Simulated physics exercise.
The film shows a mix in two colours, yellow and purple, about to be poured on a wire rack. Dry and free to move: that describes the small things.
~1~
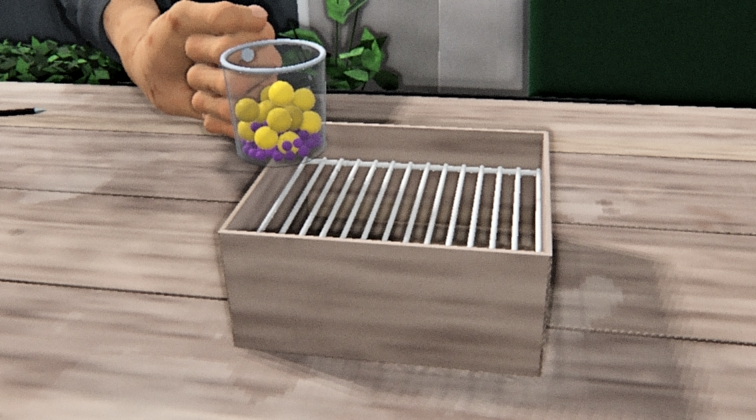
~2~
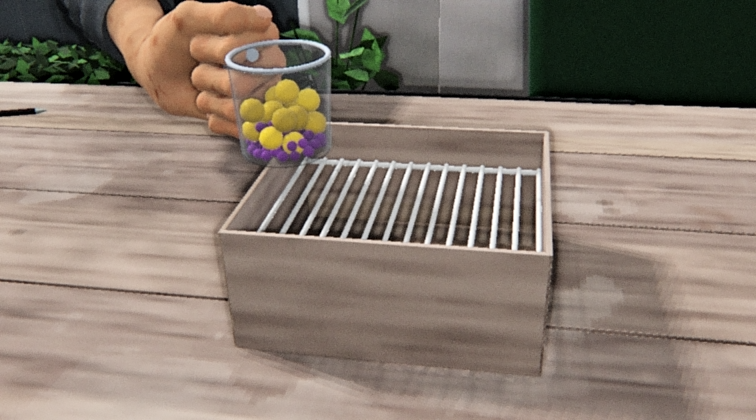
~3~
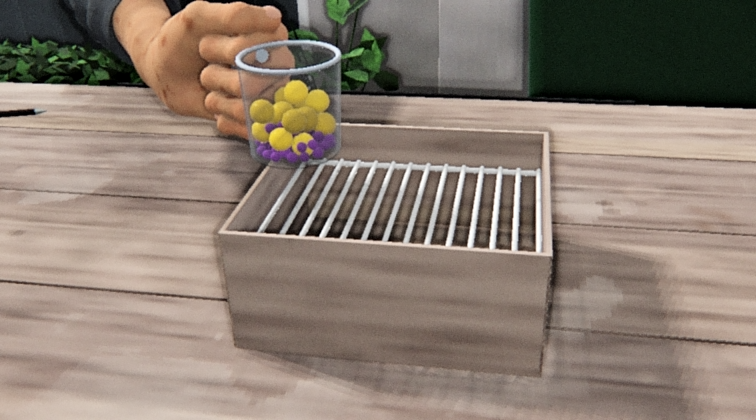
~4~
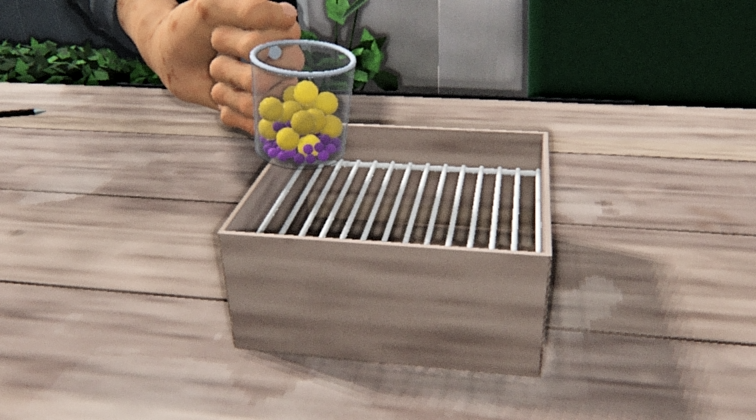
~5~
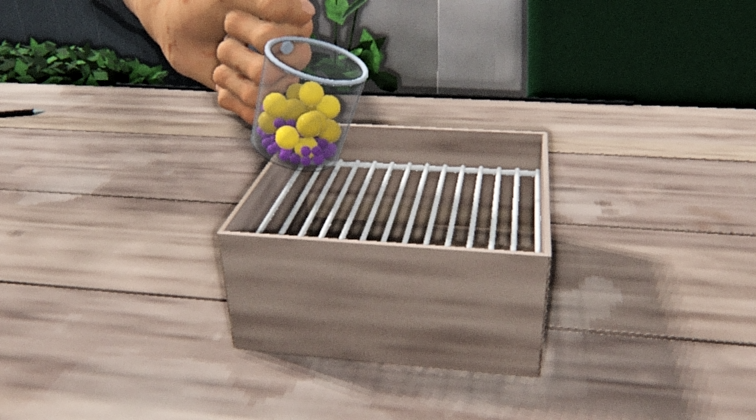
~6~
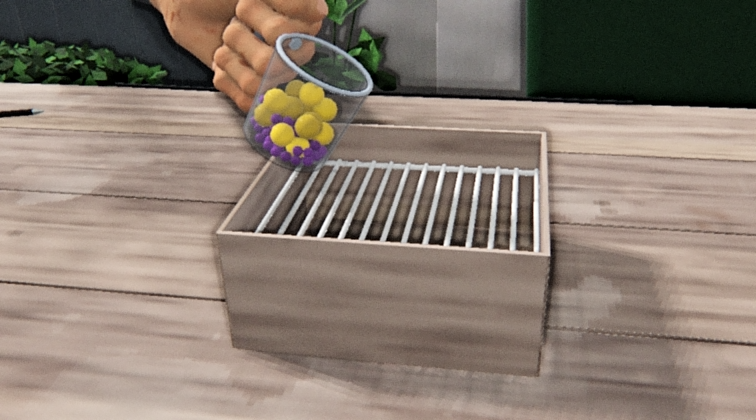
Over a wooden box with a wire rack, a hand gradually tilts a cup of yellow and purple beads rightward.
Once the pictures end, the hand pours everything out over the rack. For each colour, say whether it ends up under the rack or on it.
Yellow bits - on the rack; purple bits - under the rack.
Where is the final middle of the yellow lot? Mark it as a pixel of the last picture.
Its middle ends up near (377, 216).
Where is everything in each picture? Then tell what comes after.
The first picture shows cup at (278, 103), upright; rack at (495, 222), 14 wires across; yellow round beads at (268, 113), wider than the gaps; purple round beads at (283, 134), narrower than the gaps.
The second picture shows cup at (283, 104), upright; purple ones at (287, 135).
The third picture shows cup at (292, 105), upright; yellow ones at (283, 114).
The fourth picture shows cup at (302, 105), tipped 6°; purple ones at (302, 136).
The fifth picture shows cup at (306, 105), tipped 18°; yellow ones at (293, 111).
The sixth picture shows cup at (305, 105), tipped 29°; rack at (493, 222); yellow ones at (291, 108); purple ones at (292, 132).
Then, 0.48 s past the last view, yellow ones, all in the cup; purple ones, all in the cup.
Then, 0.91 s past the last view, yellow ones, about a third in the cup, about two thirds on or over the wires; purple ones, nearly all in the cup, a small part on or over the wires.
Then, 1.27 s past the last view, yellow ones, all on or over the wires; purple ones, about a quarter on or over the wires, most under the rack.
Finally, yellow ones, all on the wires, none under the rack; purple ones, all under the rack.
